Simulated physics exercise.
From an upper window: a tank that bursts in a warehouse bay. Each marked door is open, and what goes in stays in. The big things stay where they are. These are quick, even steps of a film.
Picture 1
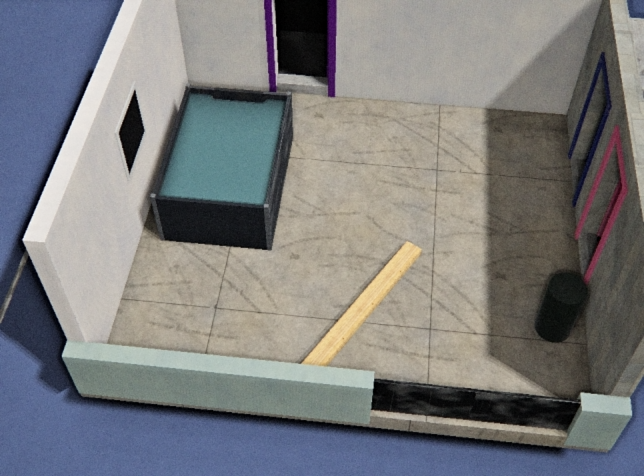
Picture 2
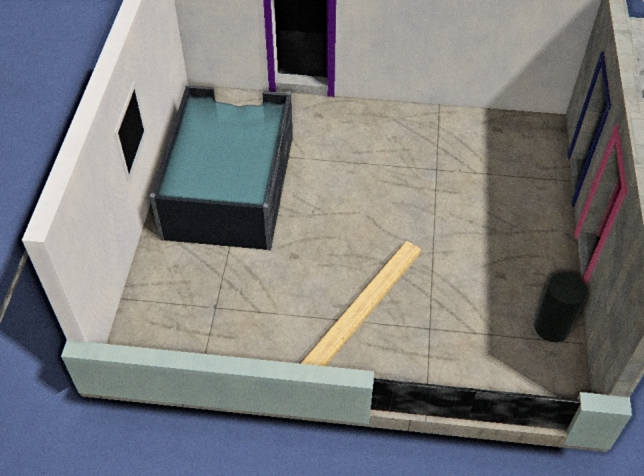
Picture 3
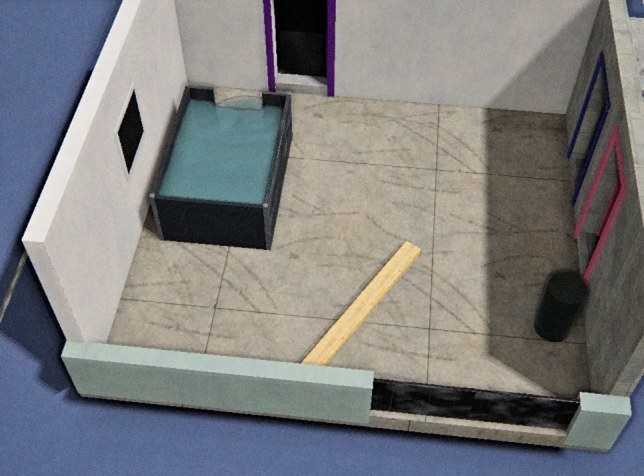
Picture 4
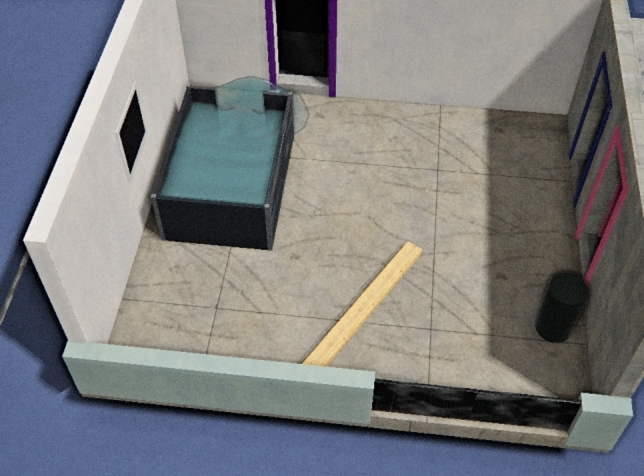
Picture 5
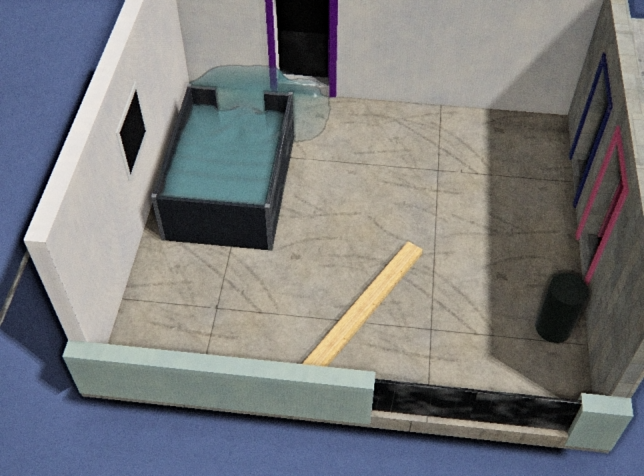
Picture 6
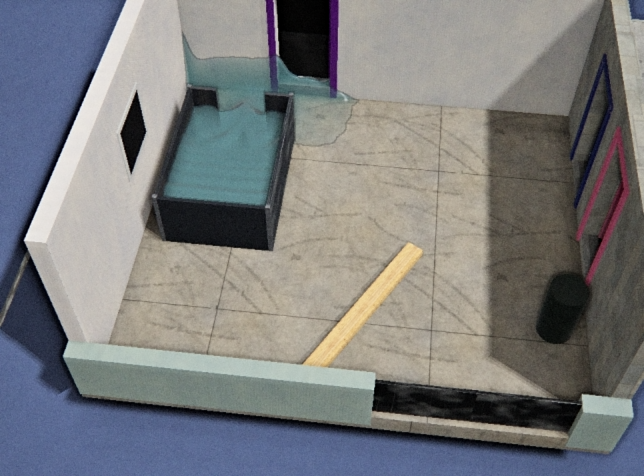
At the start, still teal water fills a dark tank in a walled bay, with a wooden plank and a dark cylinder on the floor. A gap opens in the tank's far side, then water pours through it and spreads along the back wall, past the purple-framed doorway.
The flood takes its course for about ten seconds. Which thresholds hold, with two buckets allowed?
In the end: The pink door admits no more than that; the purple door lets in a lot; the blue door lets in a lot.
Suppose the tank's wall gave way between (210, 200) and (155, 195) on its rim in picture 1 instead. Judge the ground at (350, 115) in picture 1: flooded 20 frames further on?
At that place: Free of water.
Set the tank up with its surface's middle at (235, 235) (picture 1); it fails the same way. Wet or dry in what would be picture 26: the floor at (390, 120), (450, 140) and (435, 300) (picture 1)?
In turn: Flooded, under water, clear.
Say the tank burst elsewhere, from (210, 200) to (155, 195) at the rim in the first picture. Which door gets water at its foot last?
It is the purple one.
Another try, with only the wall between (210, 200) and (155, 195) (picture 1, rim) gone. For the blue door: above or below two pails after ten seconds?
My reading: Blue is over.
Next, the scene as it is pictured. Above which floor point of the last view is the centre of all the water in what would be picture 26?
Around (275, 177).
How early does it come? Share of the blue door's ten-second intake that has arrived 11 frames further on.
About 0 per cent.
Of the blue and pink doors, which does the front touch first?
It is the door marked blue.
A moment on, water covers 15 % of the floor; the pink door not reached, the purple door over two buckets in, the blue door not reached.
Next, water covers 35 % of the floor; the pink door not reached, the purple door far over two buckets in, the blue door not reached.
Then, water covers 55 % of the floor; the pink door wet at the sill, nothing in, the purple door far over two buckets in, the blue door over two buckets in.
Later, water covers 85 % of the floor; the pink door wet at the sill, nothing in, the purple door far over two buckets in, the blue door far over two buckets in.
In the end, water covers 95 % of the floor; the pink door wet at the sill, nothing in, the purple door far over two buckets in, the blue door far over two buckets in.
